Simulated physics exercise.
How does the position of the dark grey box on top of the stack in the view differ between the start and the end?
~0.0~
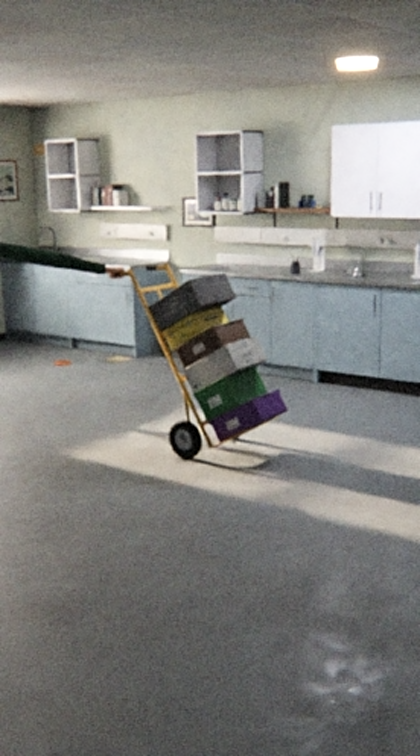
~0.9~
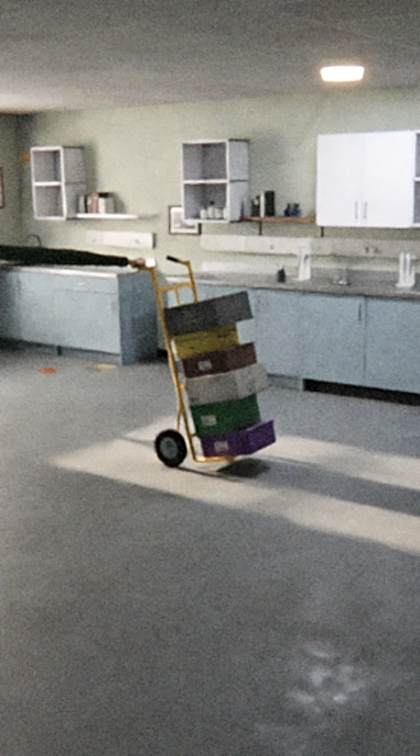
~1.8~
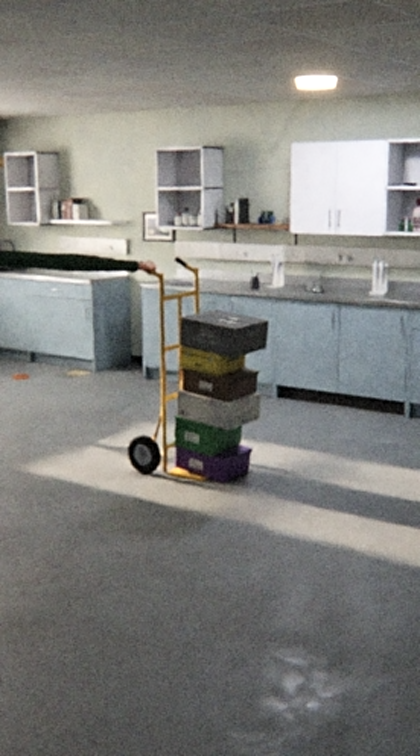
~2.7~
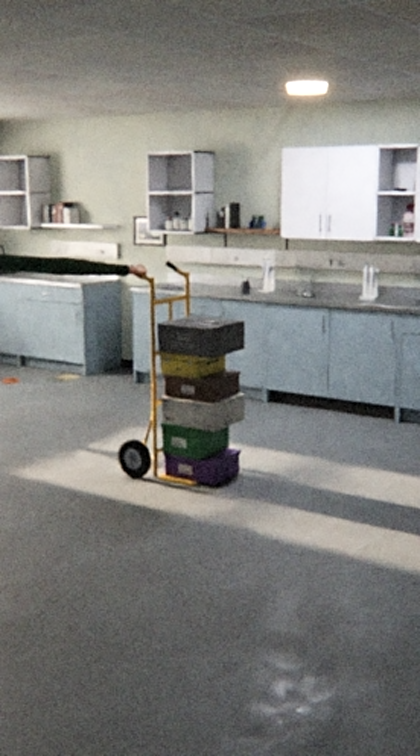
At the end, the dark grey box is a little lower in the view and slightly farther right than it was at the start.
